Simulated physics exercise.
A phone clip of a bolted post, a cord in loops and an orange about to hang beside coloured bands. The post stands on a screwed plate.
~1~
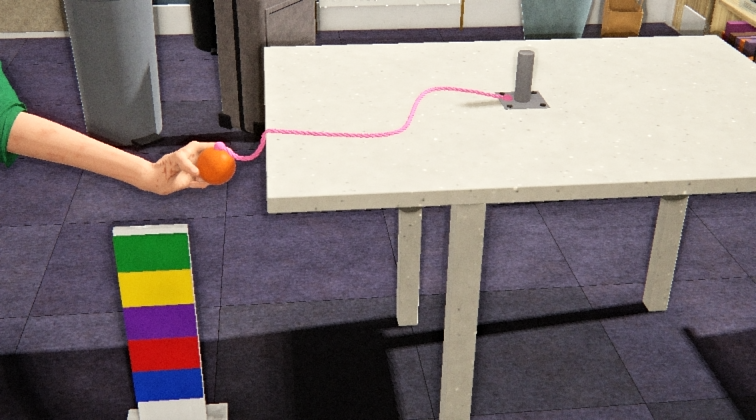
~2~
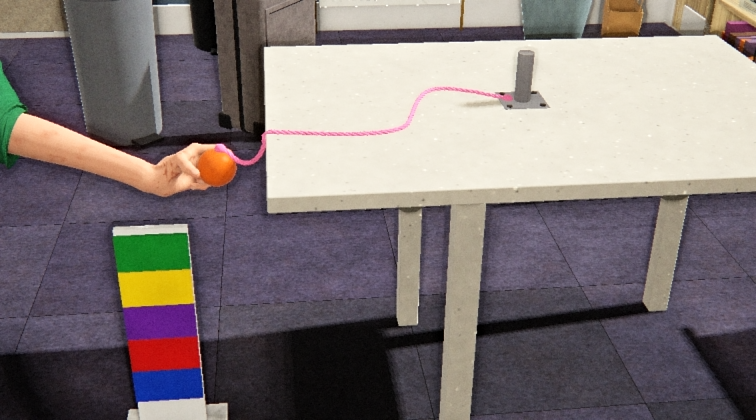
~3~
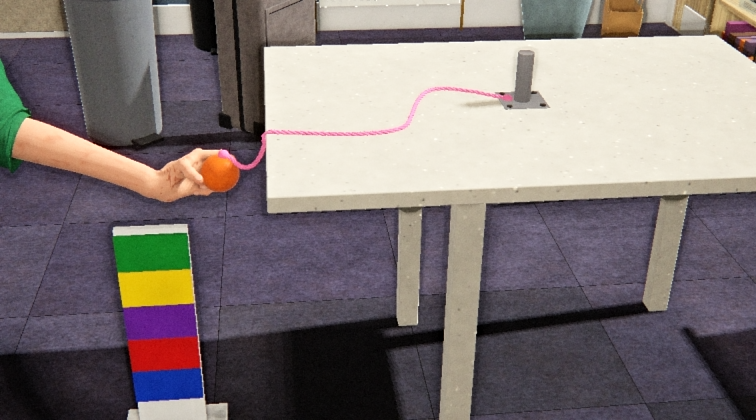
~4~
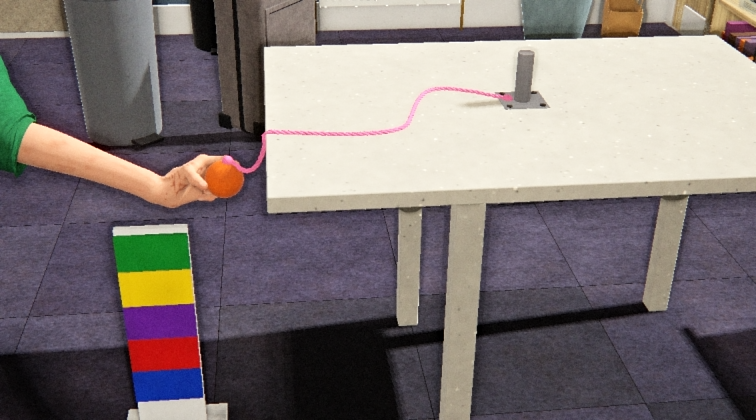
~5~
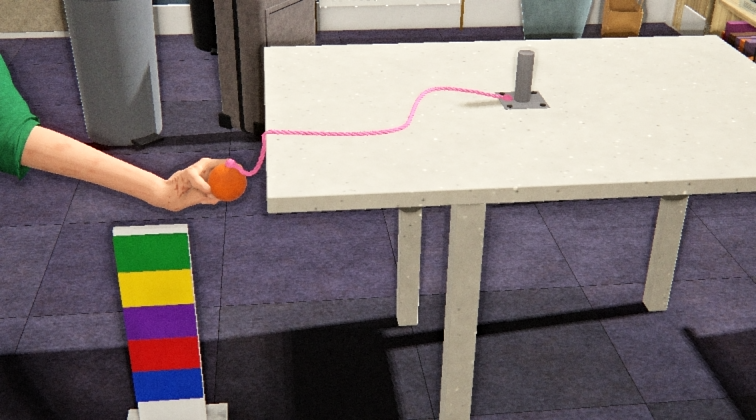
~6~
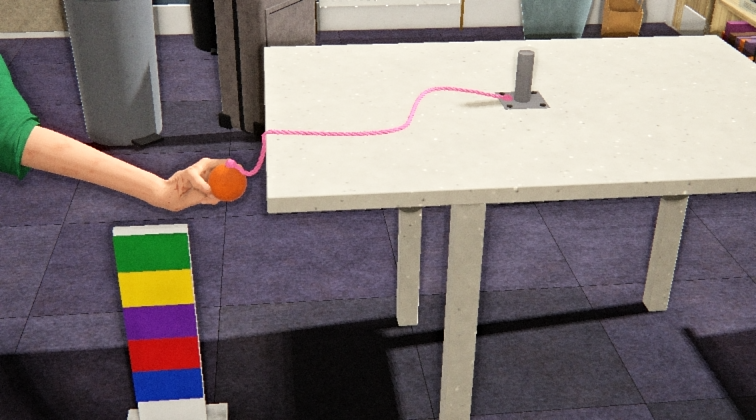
A hand holding an orange ball on a pink cord lowers it slightly beside a table.
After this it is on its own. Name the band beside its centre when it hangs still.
The yellow one.
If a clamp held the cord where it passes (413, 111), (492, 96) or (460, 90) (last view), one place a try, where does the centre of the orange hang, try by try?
About (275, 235), (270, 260) and (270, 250).
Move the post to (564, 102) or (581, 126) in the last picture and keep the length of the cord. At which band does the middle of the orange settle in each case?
One after the other, green; green.
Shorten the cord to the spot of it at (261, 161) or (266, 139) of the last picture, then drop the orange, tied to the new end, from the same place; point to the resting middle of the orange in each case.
The places are (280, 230) and (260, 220).
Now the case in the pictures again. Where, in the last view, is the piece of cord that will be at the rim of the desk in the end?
The one at (346, 134).
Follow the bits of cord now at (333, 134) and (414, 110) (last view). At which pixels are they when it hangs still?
The first at (265, 132), the second at (369, 109).
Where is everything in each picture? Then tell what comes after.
The first frame shows orange (216, 166); green (152, 254); yellow (156, 290); purple (160, 323); red (164, 355); blue (168, 386).
The second frame shows orange (217, 168); cord through (477, 93) (421, 96) (408, 123) (347, 134) (271, 133).
The third frame shows orange (220, 173).
The fourth frame shows orange (225, 179); cord through (477, 93) (421, 96) (408, 123) (347, 134) (271, 133).
The fifth frame shows orange (228, 183).
The sixth frame shows orange (228, 183); cord through (477, 93) (421, 96) (408, 123) (347, 134) (271, 133).
Soon after, orange near (296, 241); level with green.
After that, orange near (247, 265); level with yellow.
In the end, orange near (267, 267); level with yellow. The cord holds its middle at yellow.
